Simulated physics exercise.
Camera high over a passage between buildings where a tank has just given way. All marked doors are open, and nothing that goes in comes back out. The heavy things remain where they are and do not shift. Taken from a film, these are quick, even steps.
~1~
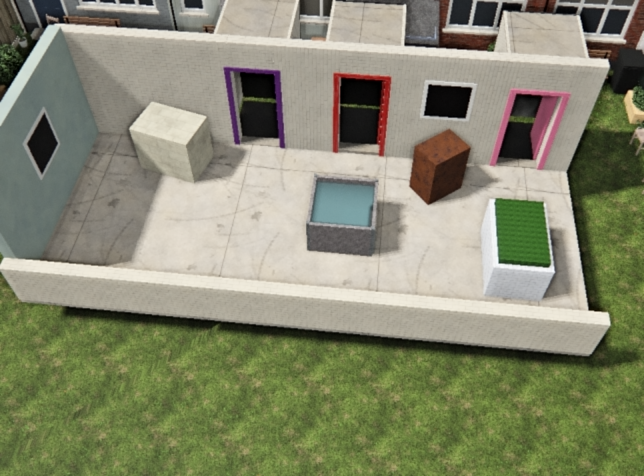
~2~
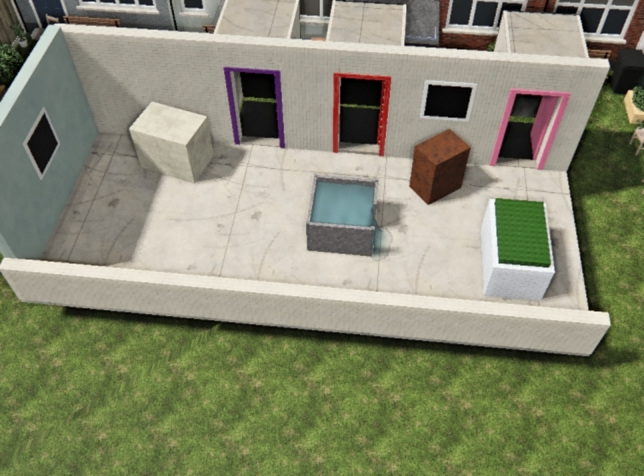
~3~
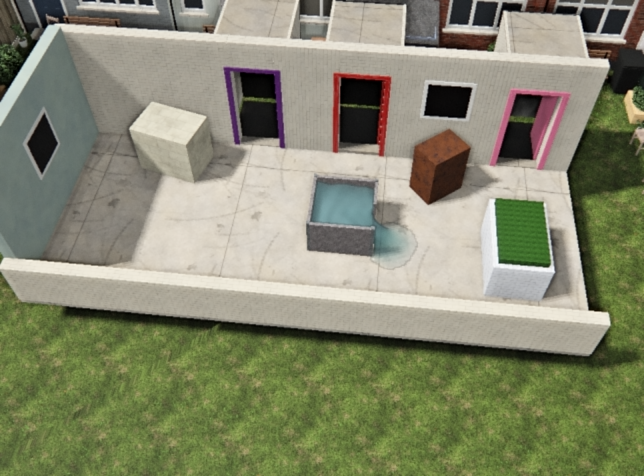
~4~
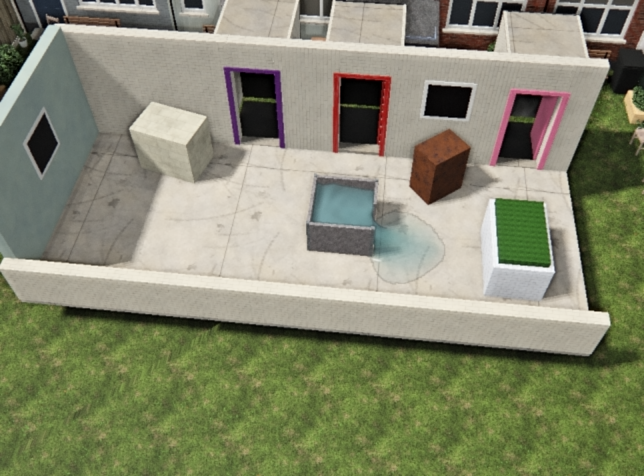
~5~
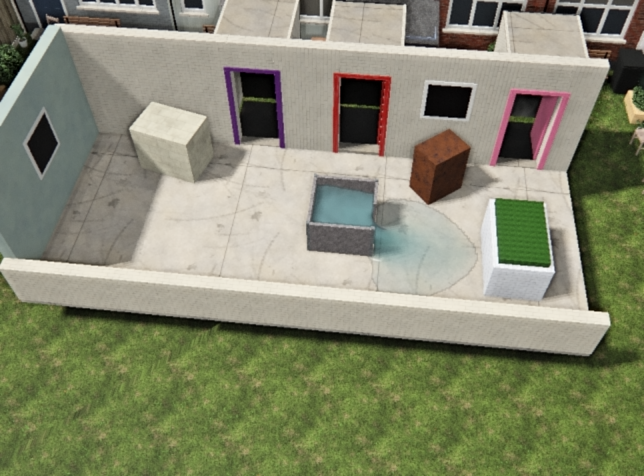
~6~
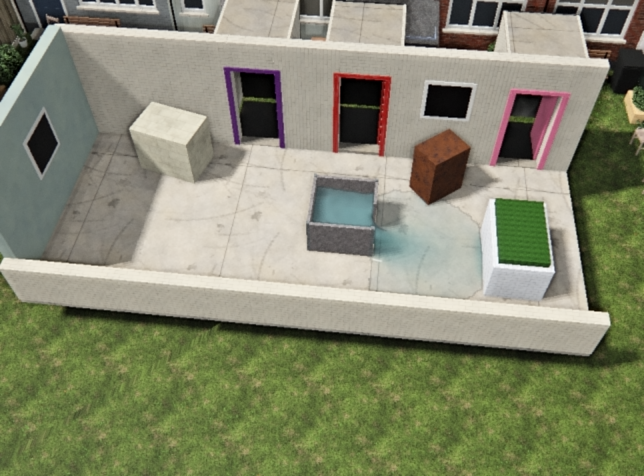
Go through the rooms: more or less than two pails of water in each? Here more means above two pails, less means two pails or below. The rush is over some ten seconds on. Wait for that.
Red door: Less; purple door: Less; pink door: More.
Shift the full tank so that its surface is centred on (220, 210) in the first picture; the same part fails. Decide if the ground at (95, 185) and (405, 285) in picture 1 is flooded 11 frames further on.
In that order: Not flooded, flooded.
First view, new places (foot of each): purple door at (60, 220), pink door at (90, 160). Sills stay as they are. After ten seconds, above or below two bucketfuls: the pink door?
Note: Pink lets in too little.
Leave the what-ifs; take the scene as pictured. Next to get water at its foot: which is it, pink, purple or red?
That's the pink one.
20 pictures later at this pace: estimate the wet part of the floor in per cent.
That works out at 25 %.
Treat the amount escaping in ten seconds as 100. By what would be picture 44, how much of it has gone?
About 70 per cent.
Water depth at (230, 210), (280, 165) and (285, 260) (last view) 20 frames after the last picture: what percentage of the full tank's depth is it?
The three come to near 0, 0 and 0 per cent respectively.
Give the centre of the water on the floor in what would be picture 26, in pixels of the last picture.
At about (426, 250).
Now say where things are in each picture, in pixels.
Still water in the water tank at (343, 204), in the first picture.
Water pours out at (371, 232) and has run to (383, 230), in the second picture.
Water pours out at (371, 234) and has run to (412, 240), in the third picture.
The front is at (439, 255), out from the gap at (371, 235), in the fourth picture.
Water pours out at (371, 235) and has run to (470, 262), in the fifth picture.
The front is at (481, 286), out from the gap at (371, 235), in the sixth picture.
A moment on, water covers 20 % of the floor; the red door not reached, the purple door not reached, the pink door not reached.
Next, water covers 25 % of the floor; the red door not reached, the purple door not reached, the pink door under two buckets in.
Then, water covers 25 % of the floor; the red door not reached, the purple door not reached, the pink door over two buckets in.
Later, water covers 35 % of the floor; the red door wet at the sill, nothing in, the purple door not reached, the pink door over two buckets in.
In the end, water covers 40 % of the floor; the red door wet at the sill, nothing in, the purple door not reached, the pink door over two buckets in.
